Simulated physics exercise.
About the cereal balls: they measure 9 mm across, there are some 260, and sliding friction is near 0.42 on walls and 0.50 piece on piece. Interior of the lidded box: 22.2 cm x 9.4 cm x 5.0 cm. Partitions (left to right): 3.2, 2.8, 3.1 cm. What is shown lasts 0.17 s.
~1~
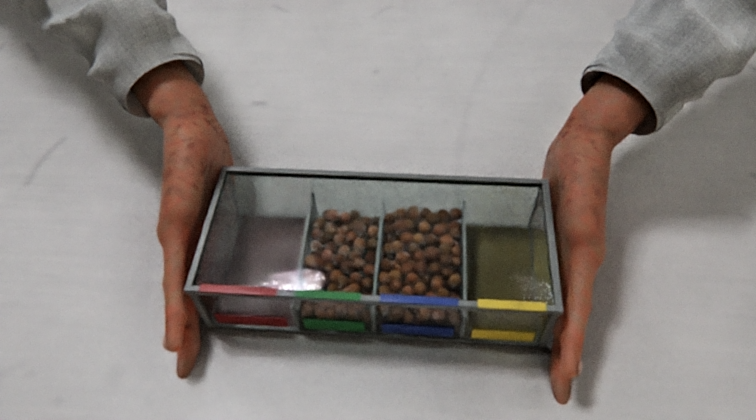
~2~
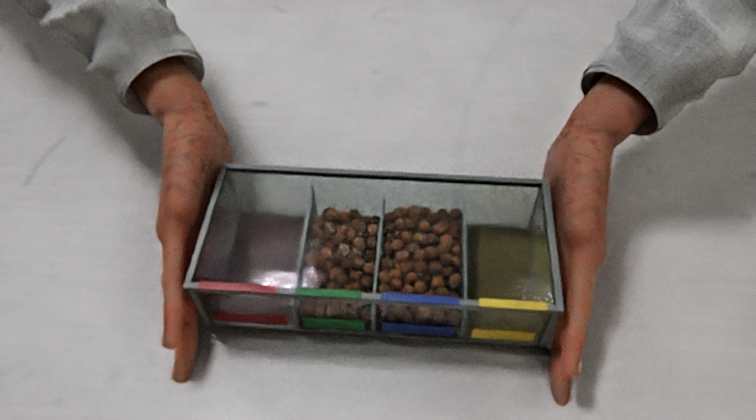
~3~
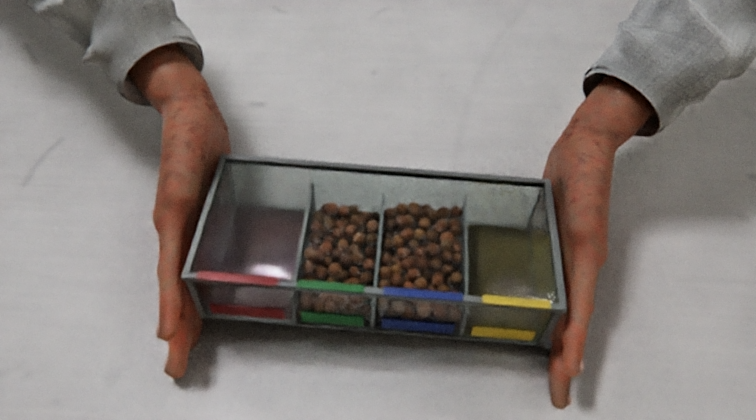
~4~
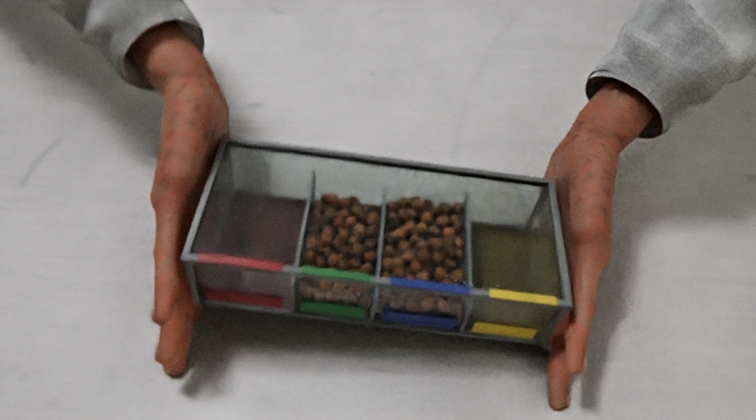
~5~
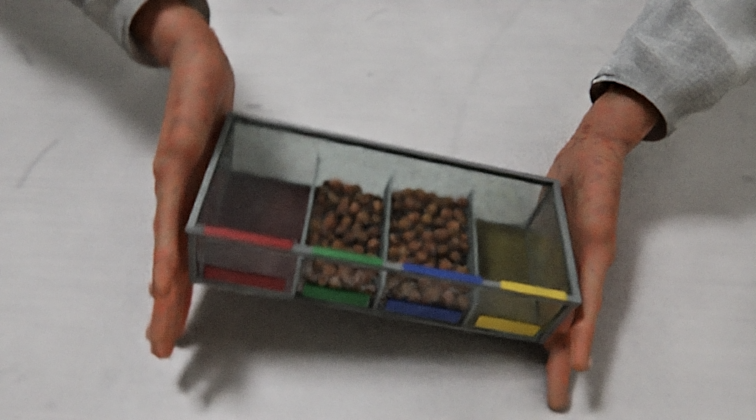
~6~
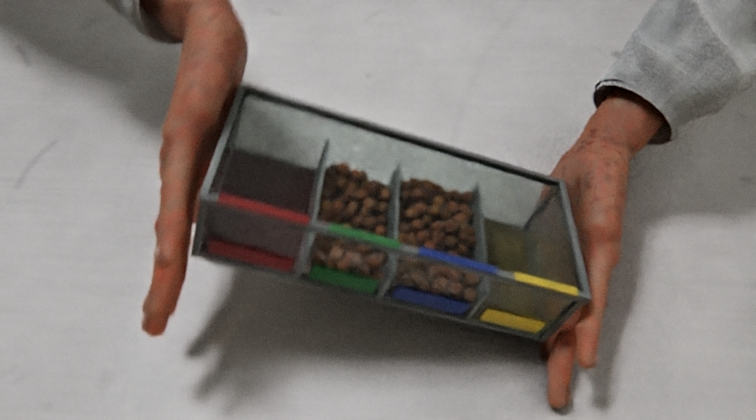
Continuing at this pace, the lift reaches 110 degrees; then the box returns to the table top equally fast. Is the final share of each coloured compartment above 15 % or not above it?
In order: Red: Misses the mark. Blue: Passes the mark. Green: Misses the mark. Yellow: Passes the mark.
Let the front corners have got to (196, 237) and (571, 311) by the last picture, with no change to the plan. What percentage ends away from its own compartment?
Near 65 %.
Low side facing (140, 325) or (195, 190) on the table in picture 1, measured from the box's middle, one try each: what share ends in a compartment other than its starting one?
Estimate: Some 45 % and some 50 % respectively.
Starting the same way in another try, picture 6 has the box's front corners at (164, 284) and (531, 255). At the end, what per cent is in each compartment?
That leaves red with 15 percent, blue with 10, green with 75 and yellow with 0 percent.
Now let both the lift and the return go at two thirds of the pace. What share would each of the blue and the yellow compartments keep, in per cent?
The blue compartment would end with 60 per cent and the yellow one with 30 per cent.
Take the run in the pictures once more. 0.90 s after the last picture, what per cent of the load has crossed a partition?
Share: Approx. 60 %.
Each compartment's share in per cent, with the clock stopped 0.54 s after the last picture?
Per cent by colour: Red 0; blue 60; green 20; yellow 20.
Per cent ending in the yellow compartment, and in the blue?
Yellow: 40; blue: 50.
Then, 0.54 s after the last picture, tilt 110 degrees; blue 60 %, green 20 %, yellow 20 %.
Then, 0.90 s after the last picture, tilt 48 degrees; blue 50 %, green 10 %, yellow 40 %.
Then, 1.36 s after the last picture, tilt 0 degrees; blue 50 %, green 10 %, yellow 40 %.
In the end, red 0 %, blue 50 %, green 10 %, yellow 40 %.
